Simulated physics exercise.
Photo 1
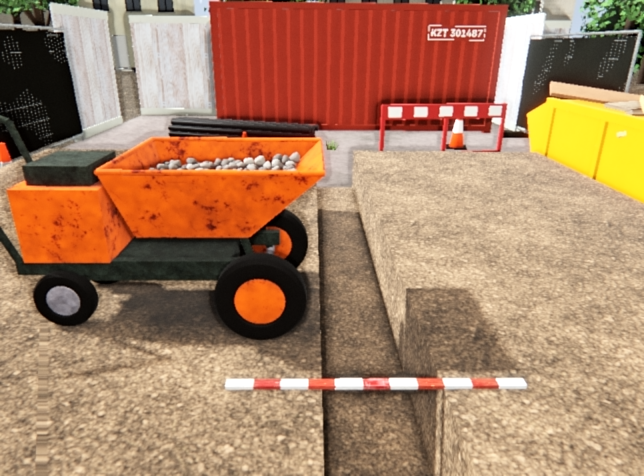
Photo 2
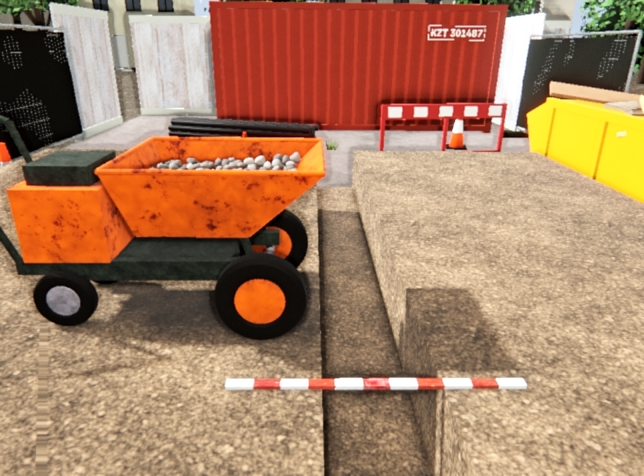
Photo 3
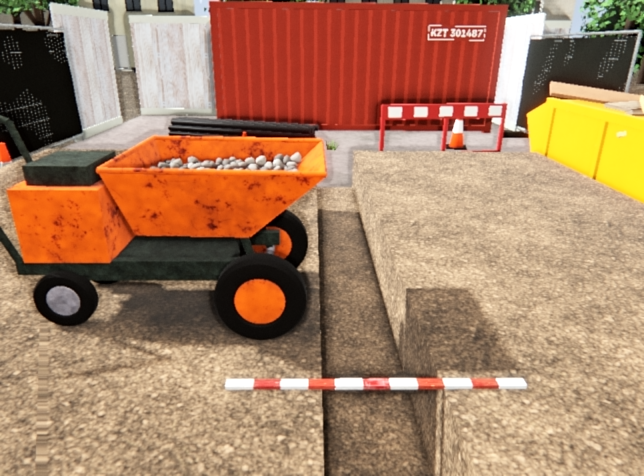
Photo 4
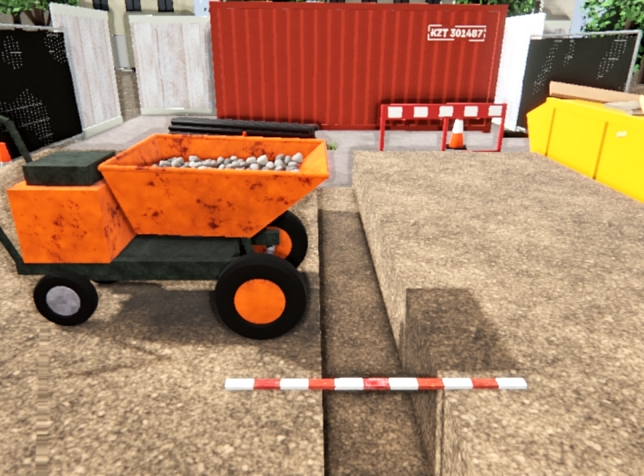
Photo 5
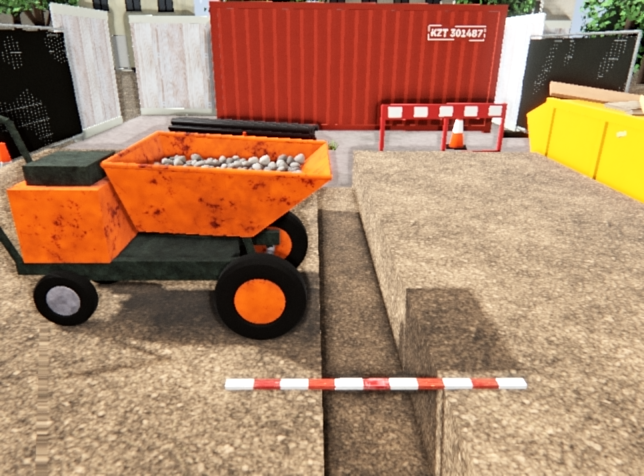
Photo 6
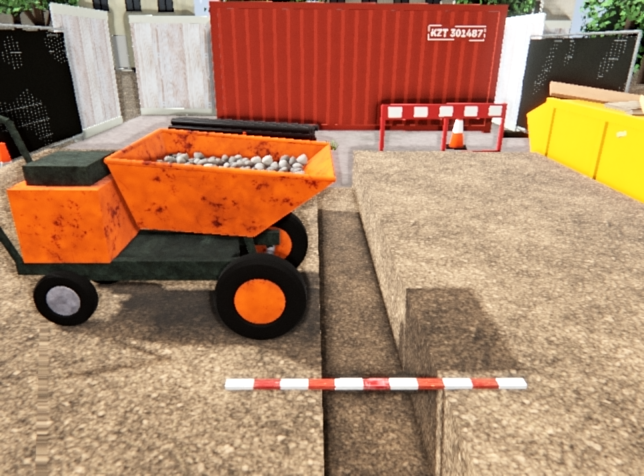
We see an orange powered barrow loaded with rounded stones standing at the left edge of a narrow trench, a red-and-white staff lying across it; the barrow stays in place while its tray tilts very slightly toward the right.
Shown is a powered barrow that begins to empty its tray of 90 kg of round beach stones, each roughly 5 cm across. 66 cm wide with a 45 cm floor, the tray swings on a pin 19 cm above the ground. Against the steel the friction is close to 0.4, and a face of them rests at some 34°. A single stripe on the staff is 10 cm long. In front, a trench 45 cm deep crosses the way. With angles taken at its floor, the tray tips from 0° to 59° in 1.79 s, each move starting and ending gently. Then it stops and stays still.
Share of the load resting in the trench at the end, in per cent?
37 per cent.
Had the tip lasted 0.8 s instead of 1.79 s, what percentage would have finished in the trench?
Close to 25 per cent then.
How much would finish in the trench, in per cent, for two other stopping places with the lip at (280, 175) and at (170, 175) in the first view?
Close to 85 percent in the first case, 80 percent in the second.
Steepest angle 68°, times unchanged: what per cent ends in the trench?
Close to 30 per cent then.
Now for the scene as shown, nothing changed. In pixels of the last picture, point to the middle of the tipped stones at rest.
Roughly at pixel (435, 298).
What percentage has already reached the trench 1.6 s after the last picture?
Some 5 per cent.
Then, 1.0 s after the last picture the floor is at 50°, 100 % in the tray; the foremost stones are at (390, 238).
Then, 1.6 s after the last picture the floor is at 59°, 51 % in the tray, 7 % in the trench, 42 % past the trench; the foremost stones are at (501, 300).
Then, 1.9 s after the last picture the floor is at 59°, 21 % in the tray, 17 % in the trench, 62 % past the trench; the foremost stones are at (554, 298).
Then, 3.9 s after the last picture the floor is at 59°, 0 % in the tray, 37 % in the trench, 63 % past the trench; the foremost stones are at (561, 277).
